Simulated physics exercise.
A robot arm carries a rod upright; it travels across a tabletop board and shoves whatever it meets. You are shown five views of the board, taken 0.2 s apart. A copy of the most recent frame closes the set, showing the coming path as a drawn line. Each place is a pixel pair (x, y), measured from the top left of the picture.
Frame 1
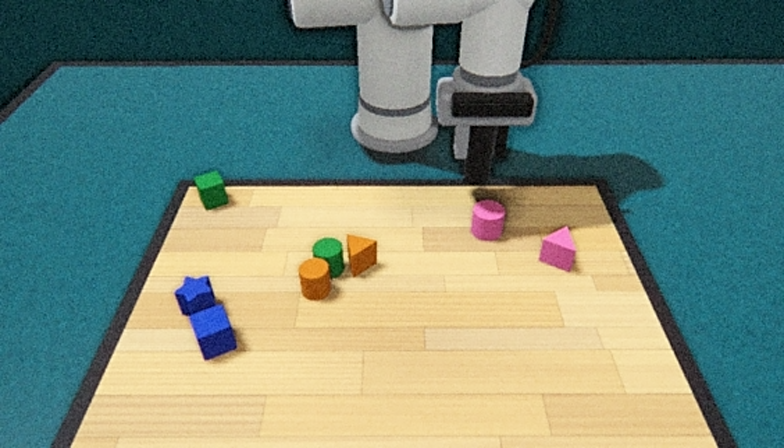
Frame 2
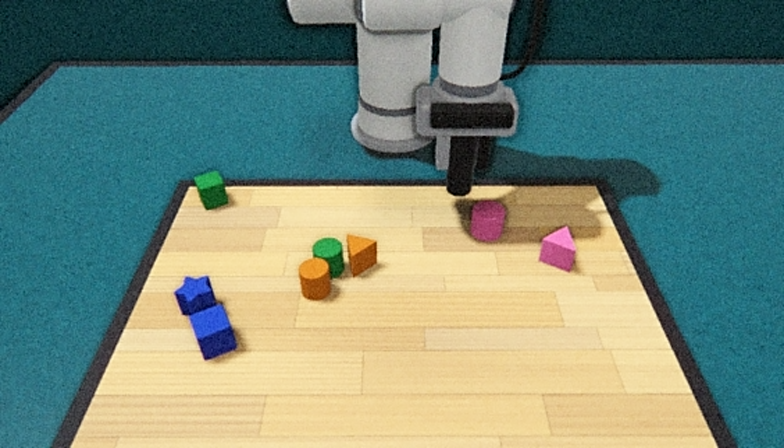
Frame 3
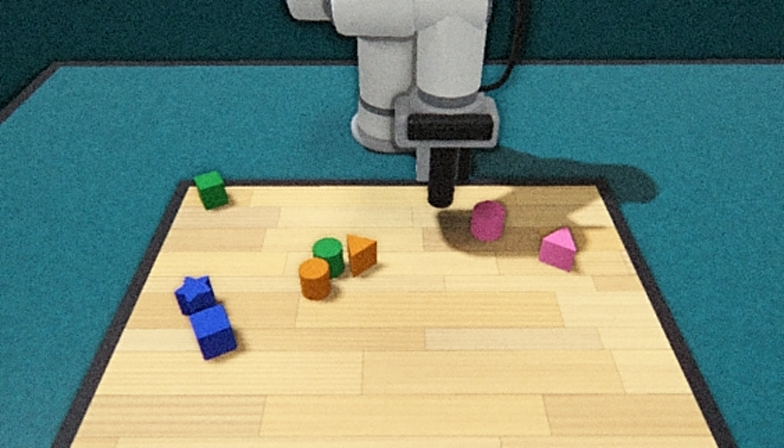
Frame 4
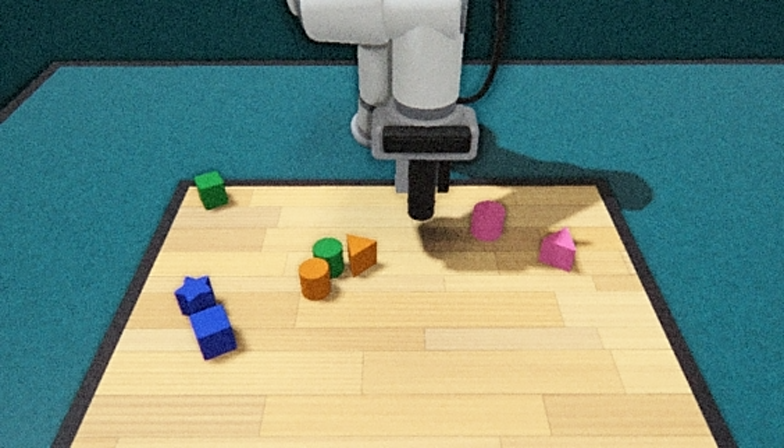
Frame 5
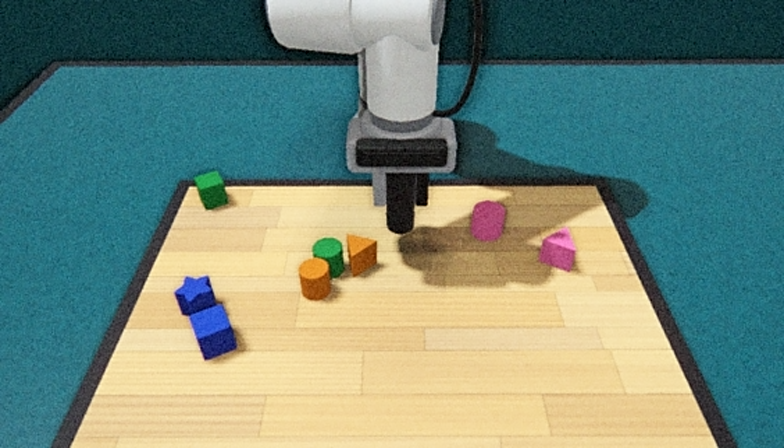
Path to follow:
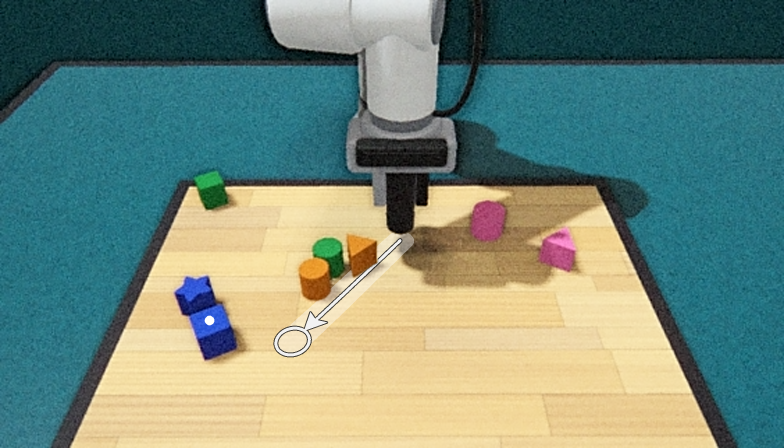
A grey-and-white robot arm with a black rod at its end moves above a pale wooden board on a teal surface, seen from a fixed, raised view facing the arm. Pink blocks sit at right, orange and green ones near the middle, blue ones at left, and a green cube at the upper left corner. The rod glides steadily left and slightly nearer, its shadow following, while the blocks stay still.
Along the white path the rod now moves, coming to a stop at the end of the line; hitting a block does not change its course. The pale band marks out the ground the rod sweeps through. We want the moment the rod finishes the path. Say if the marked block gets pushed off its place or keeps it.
When the path is over, the marked block is still on its spot.
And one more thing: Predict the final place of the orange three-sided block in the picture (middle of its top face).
The top centre is at (317, 264).
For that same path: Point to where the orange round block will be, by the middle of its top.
My best guess is (293, 273).
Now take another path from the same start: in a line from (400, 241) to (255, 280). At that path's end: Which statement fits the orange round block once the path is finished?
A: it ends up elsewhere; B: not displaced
My pick is A.
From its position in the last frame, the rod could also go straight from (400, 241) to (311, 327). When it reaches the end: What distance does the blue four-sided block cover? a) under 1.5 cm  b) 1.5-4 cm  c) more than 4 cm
I choose a.
Drawn move, in a line from (400, 241) to (293, 341); the dot is on the blue four-sided block.
On the path given first. One third of the way, rod at (367, 257); green round block at (321, 247); orange three-sided block at (343, 255), turned 50° clockwise.
Two thirds of the way, rod at (331, 290); orange round block at (293, 273); green round block at (315, 246); orange three-sided block at (317, 264), turned 105° clockwise.
At the end, rod at (290, 327); blue four-sided block still; orange round block at (293, 273); green round block at (315, 246); orange three-sided block at (317, 264), turned 105° clockwise.
